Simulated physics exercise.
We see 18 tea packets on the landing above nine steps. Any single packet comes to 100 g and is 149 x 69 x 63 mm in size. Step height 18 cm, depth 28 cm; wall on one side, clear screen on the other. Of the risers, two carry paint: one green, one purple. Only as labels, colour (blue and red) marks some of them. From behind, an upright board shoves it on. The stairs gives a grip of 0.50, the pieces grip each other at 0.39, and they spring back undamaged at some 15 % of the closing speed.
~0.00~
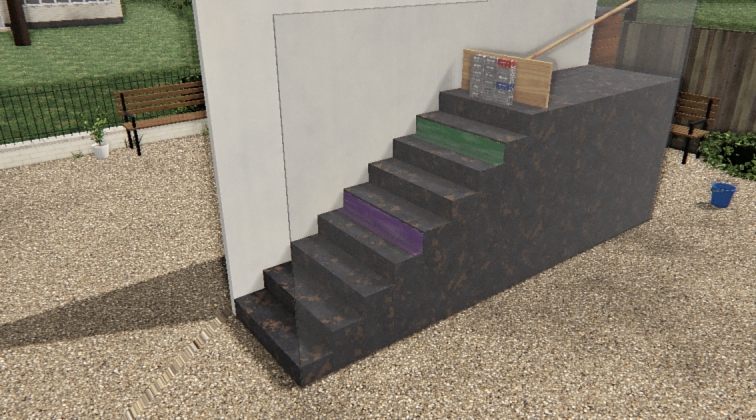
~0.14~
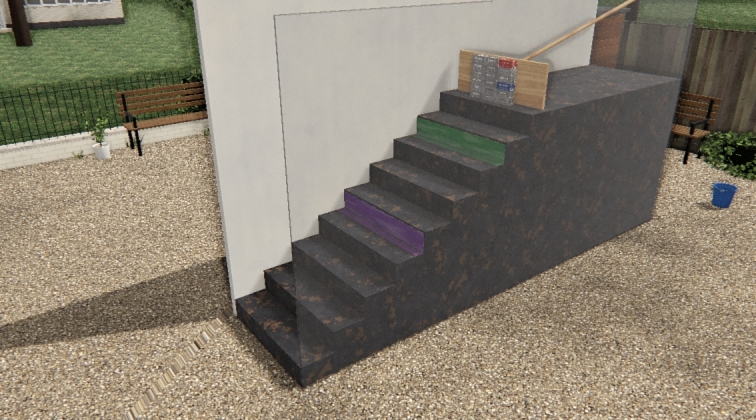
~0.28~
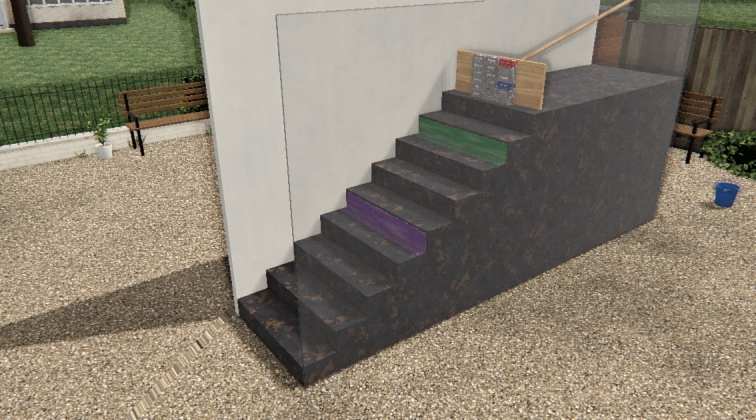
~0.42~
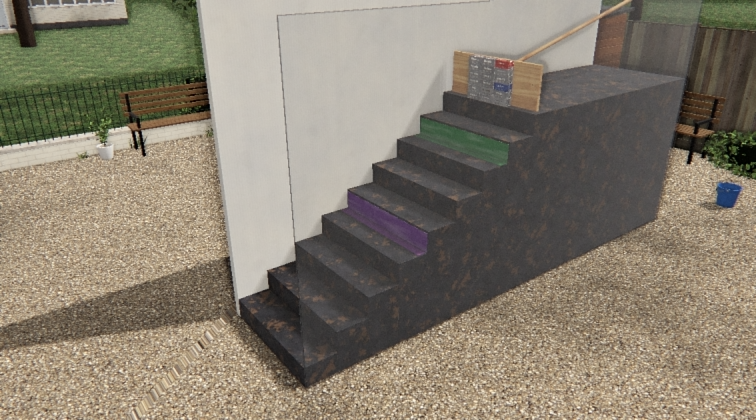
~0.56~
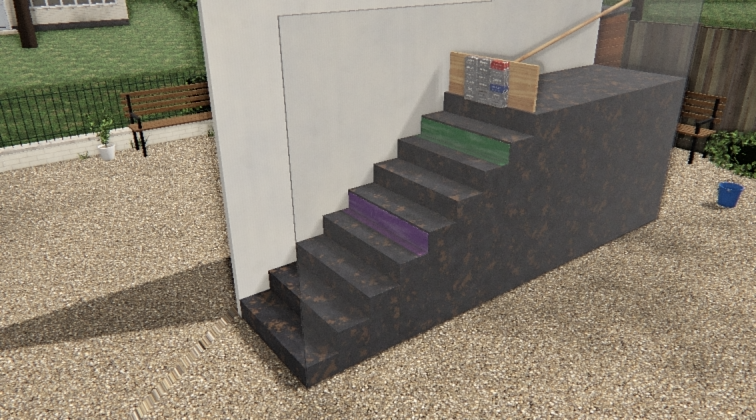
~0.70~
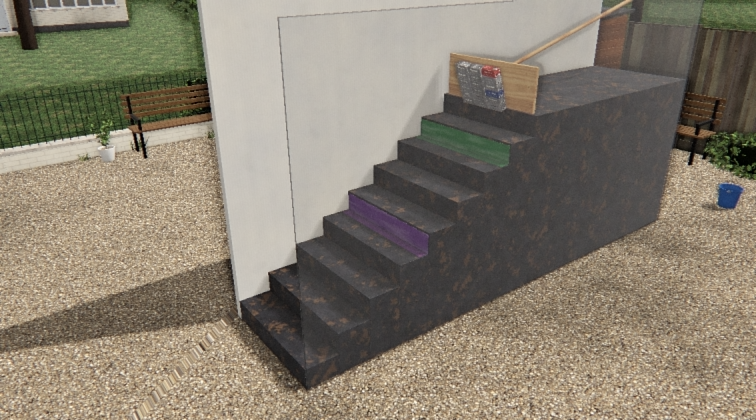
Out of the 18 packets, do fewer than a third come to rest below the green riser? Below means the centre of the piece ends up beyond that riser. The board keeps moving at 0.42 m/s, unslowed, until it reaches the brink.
Beyond a third.
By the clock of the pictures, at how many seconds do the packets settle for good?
Close to 2.0 seconds.
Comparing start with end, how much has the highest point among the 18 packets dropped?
Around 49 centimetres.
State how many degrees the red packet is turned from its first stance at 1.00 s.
Near 90 degrees from where it started.
After 0.82 s, 3 of the 18 packets below the green riser; blue packet 49° from how it stood, 9 cm lower; red packet 49° from how it stood, 14 cm lower.
After 1.00 s, 9 of the 18 packets below the green riser; blue packet on its side; red packet on its side.
In the end (2.0 s), 12 of the 18 packets below the green riser; red packet upside down; blue packet on its side. That is 67 per cent. From the last view, middles, red packet near (444, 178), blue packet near (458, 146).
